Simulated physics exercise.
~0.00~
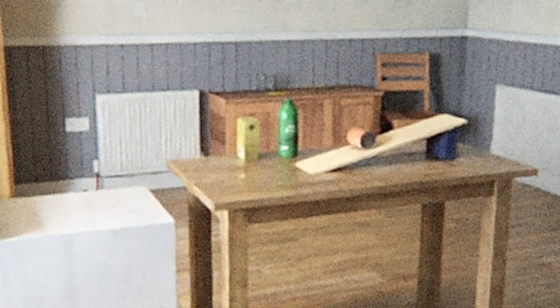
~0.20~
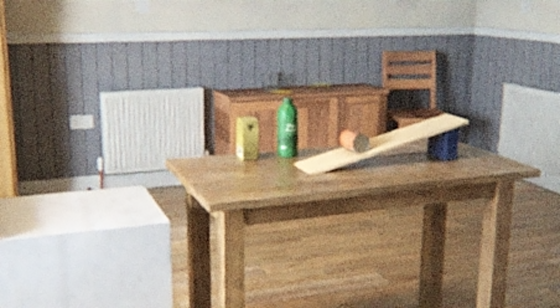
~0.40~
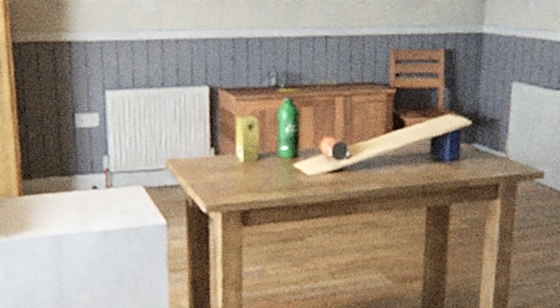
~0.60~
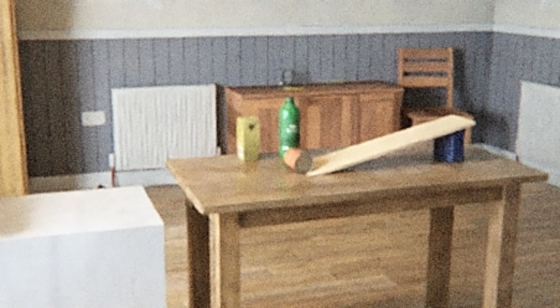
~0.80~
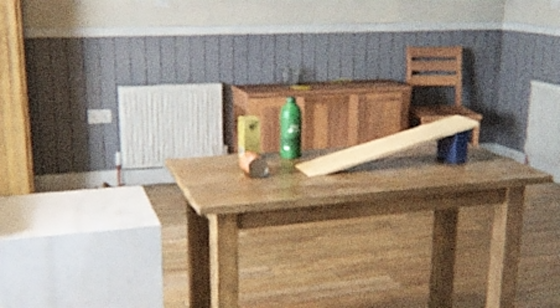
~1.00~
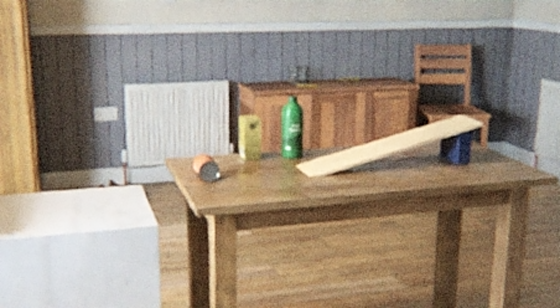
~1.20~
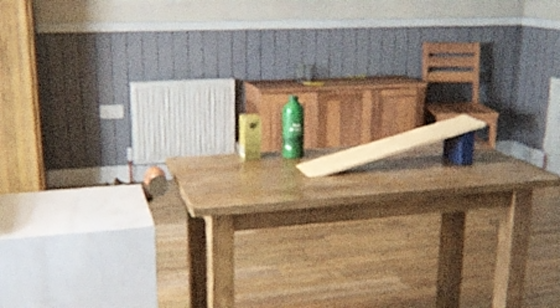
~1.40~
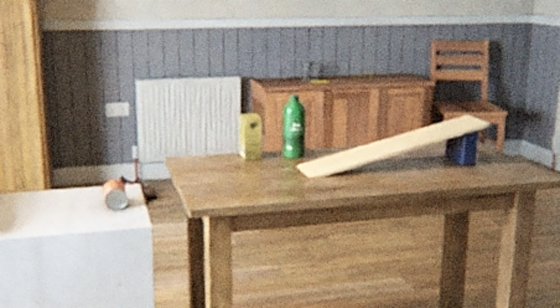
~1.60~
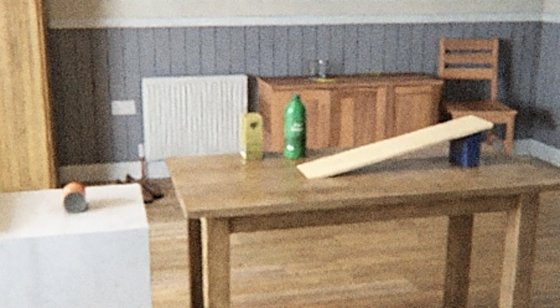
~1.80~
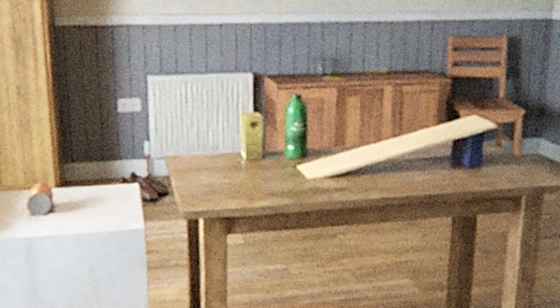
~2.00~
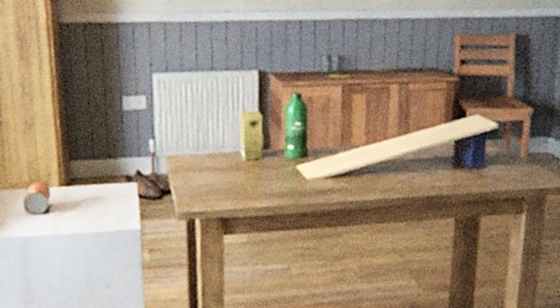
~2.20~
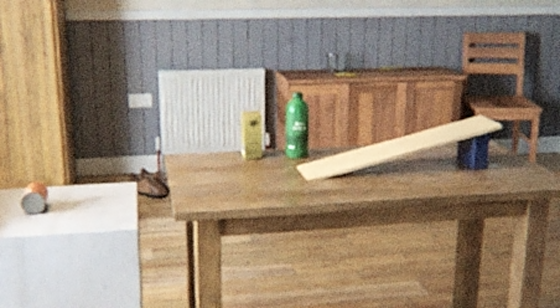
To begin with, an orange tin lies on its side on a sloping plank propped on a dark blue object, with a green bottle and a yellow carton standing on the wooden table. The tin rolls down the plank to the left and reaches the tabletop. It keeps rolling past the bottle and carton, which stay put, and leaves the table's left edge. Dropping across the gap, it comes down on the lower white block. There it continues left, slows and comes to rest on its side, still on top of the block.
